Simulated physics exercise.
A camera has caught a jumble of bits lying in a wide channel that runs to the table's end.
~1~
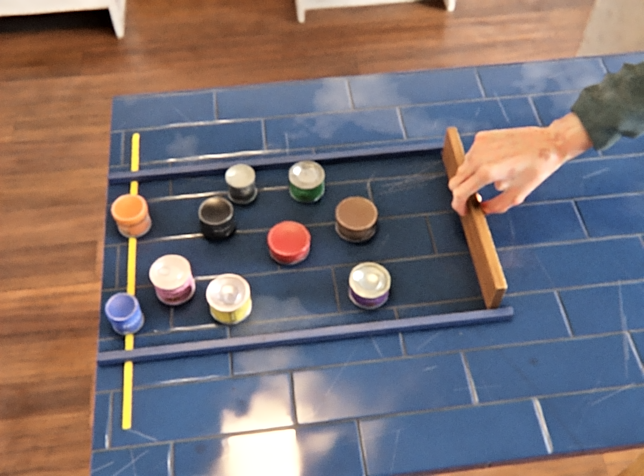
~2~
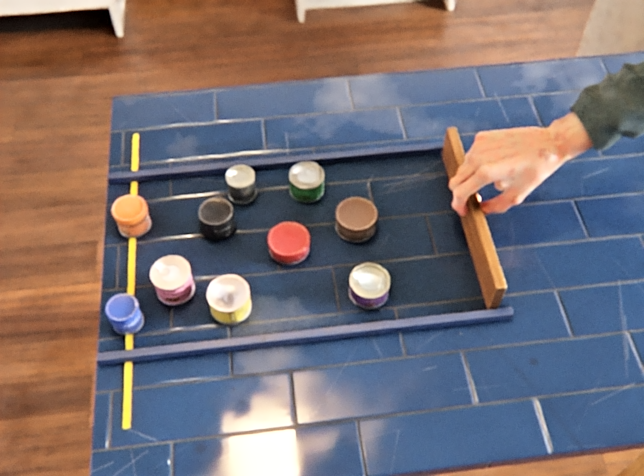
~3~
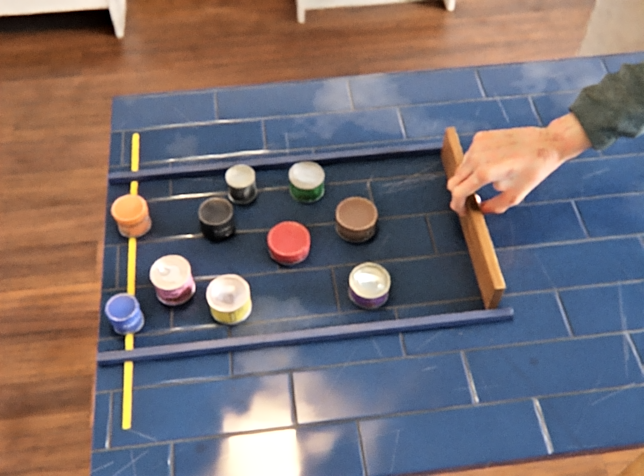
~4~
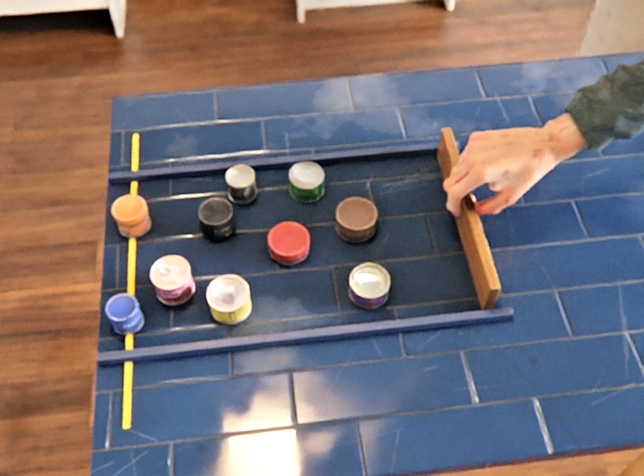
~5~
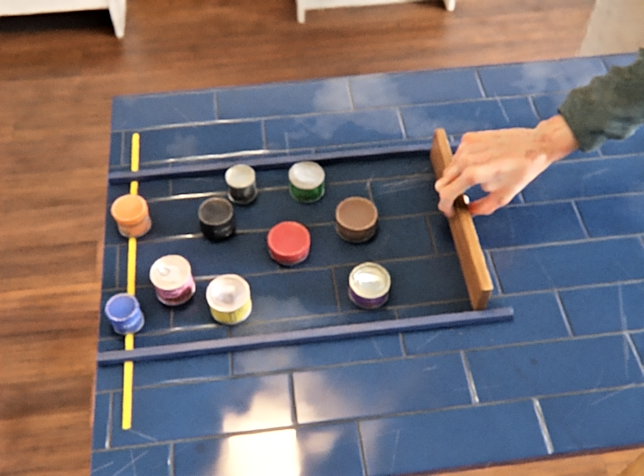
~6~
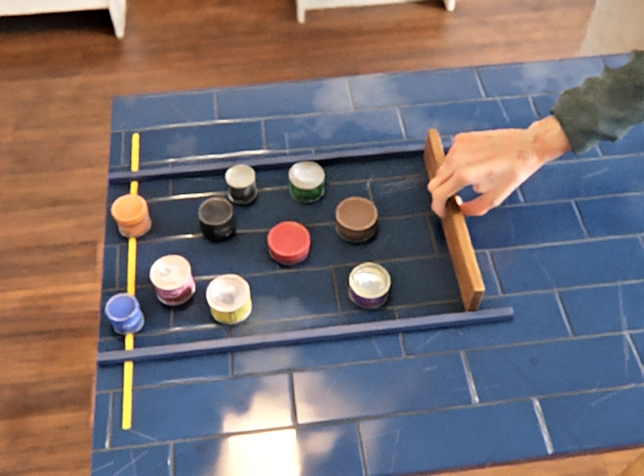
On a blue table, a hand slides a wooden board slightly left toward scattered colourful tins.
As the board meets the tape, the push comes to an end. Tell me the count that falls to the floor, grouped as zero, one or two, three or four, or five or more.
I expect the drop count to reach five or more.
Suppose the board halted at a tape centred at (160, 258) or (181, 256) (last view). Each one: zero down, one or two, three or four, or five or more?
The first spot gives 1 or 2 and the second gives one to two.
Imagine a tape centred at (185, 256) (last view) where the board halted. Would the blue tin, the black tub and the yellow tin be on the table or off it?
Blue tin goes off, black tub stays put, yellow tin stays put.
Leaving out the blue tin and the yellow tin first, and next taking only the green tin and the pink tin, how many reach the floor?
Going first to second: 4 and 3.
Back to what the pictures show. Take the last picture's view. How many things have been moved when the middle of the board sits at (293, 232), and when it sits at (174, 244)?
At first I count 5, and then 10.
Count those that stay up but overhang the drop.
Answer: 4.
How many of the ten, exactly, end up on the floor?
The count is 6.
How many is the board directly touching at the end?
Contact count: 4.
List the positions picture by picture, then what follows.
The first frame shows blue tin (125, 314); orange tin (132, 216); pink tin (173, 281); board (471, 214); tape (132, 261).
The second frame shows orange tin (132, 217); purple tin (369, 286).
The third frame shows pink tin (173, 281); green tin (307, 182).
The fourth frame shows blue tin (125, 315); yellow tin (230, 300).
The fifth frame shows orange tin (132, 217); brown tin (356, 220).
The sixth frame shows blue tin (125, 315); orange tin (132, 217); pink tin (173, 281); board (451, 216); tape (132, 261).
Soon after, none off yet; blue tin at rest near (125, 315); orange tin at rest near (132, 217); pink tin at rest near (173, 281).
In the end, the number that fall off is five or more; gone, grey pot, yellow tin, black tub, pink tin, orange tin and blue tin.
